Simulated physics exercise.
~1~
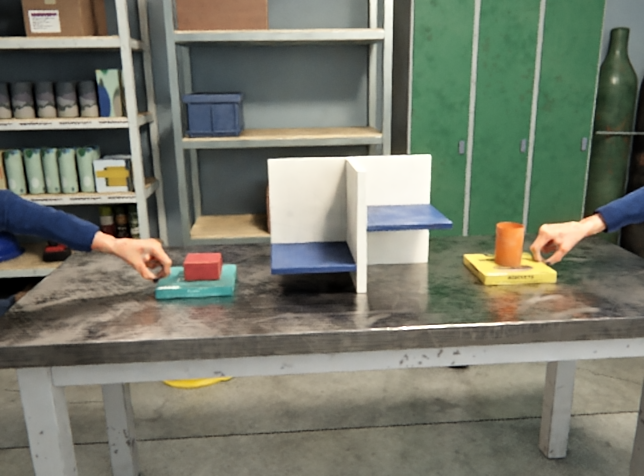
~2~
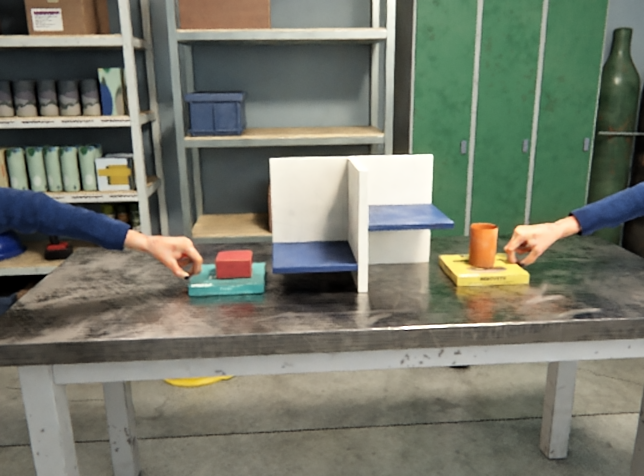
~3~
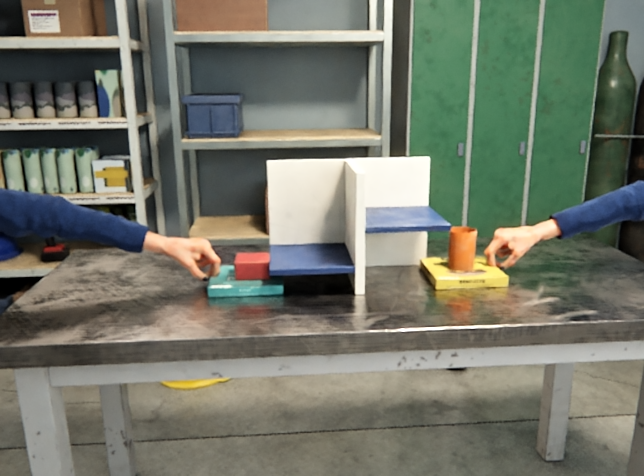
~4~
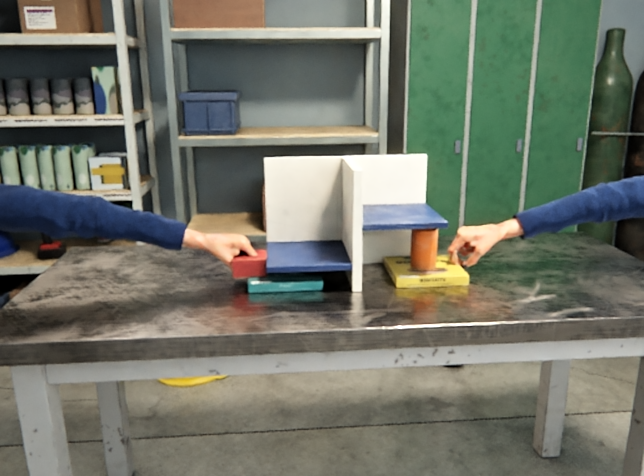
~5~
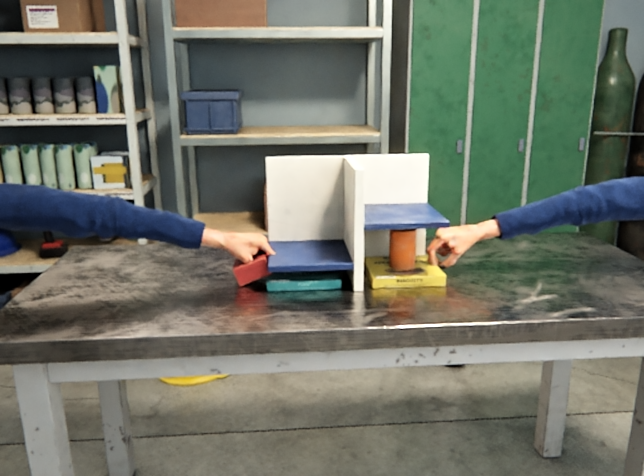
A turquoise packet carrying a red block and a yellow packet carrying an upright orange beaker are pushed inward by hands under blue shelves; the left shelf's edge knocks the block back, leaving it tilted, while the beaker passes beneath the right shelf, still upright.
